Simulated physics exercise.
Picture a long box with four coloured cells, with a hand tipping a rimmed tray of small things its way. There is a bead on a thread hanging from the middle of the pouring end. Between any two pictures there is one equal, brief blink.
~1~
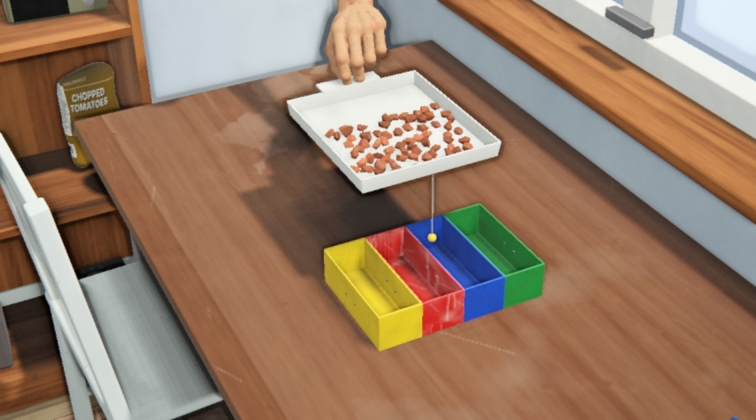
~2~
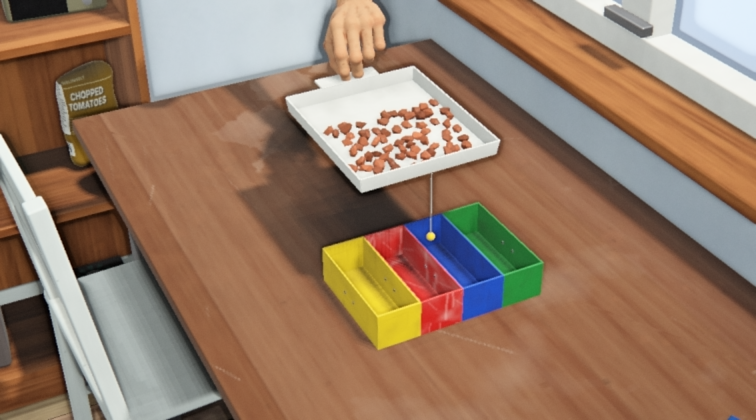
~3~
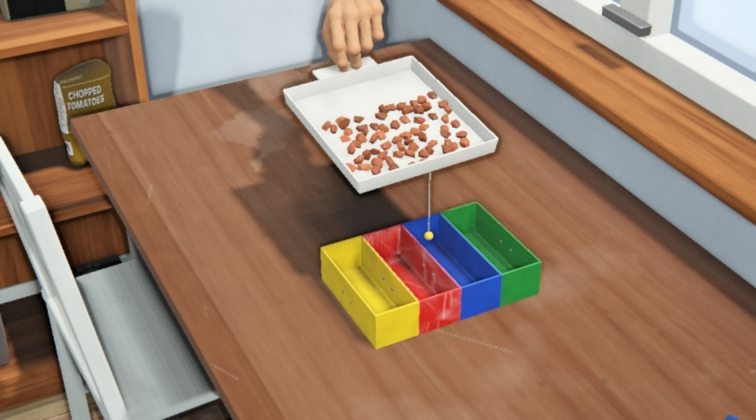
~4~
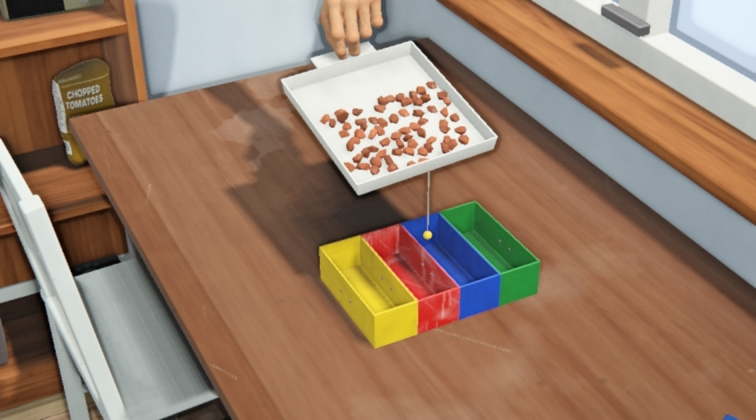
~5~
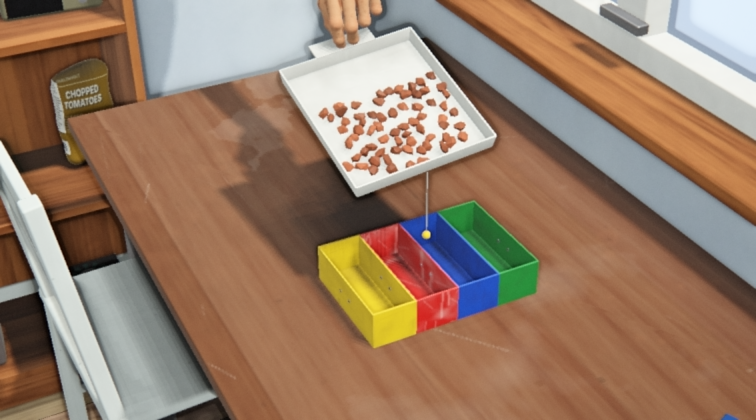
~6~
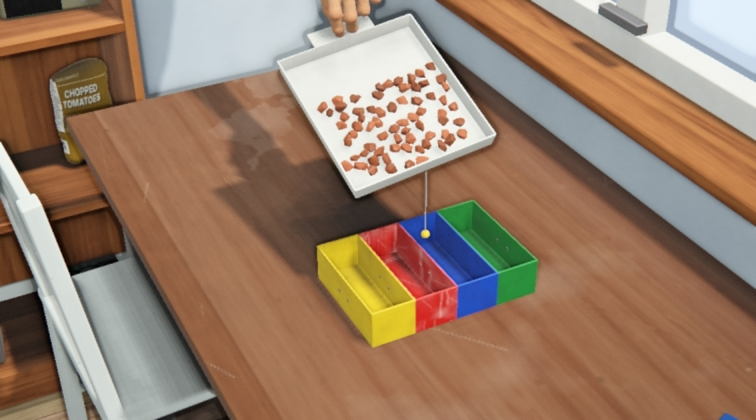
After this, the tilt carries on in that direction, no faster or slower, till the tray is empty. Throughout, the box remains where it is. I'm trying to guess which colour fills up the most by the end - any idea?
Go with yellow; that cell ends fullest.
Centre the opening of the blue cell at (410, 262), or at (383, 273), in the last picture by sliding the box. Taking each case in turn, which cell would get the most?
For the first spot the answer is the cell in red, and for the second spot it is that blue cell.
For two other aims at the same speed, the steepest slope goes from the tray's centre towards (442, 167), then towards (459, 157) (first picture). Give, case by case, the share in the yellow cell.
It comes to about 0 per cent the first time and about 0 per cent the second.
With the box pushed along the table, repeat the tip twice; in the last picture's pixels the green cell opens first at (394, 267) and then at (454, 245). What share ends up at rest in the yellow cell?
Trial 1 around 0 percent, trial 2 around 0 percent.
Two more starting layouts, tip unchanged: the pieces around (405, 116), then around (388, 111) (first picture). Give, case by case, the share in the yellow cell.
50 % and 60 %.
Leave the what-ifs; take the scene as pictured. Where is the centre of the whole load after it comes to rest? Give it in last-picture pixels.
It settles centred around (383, 300).
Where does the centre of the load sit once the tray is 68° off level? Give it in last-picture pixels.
Around (394, 154).
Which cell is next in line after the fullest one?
Red.
Soon, tray tipped steeply; all on the tray.
A while on, tray tipped past a quarter turn; about half on the tray; about a quarter in the yellow cell; a small part in the red cell; a stray few in the blue cell; about a quarter falling or outside the box.
Towards the end, tray tipped past a quarter turn; about half in the yellow cell; about a third in the red cell; a small part in the blue cell; a stray few falling or outside the box.
Finally, tray tipped past a quarter turn; about half in the yellow cell; about a third in the red cell; a small part in the blue cell; none in the green cell; a stray few outside the box.
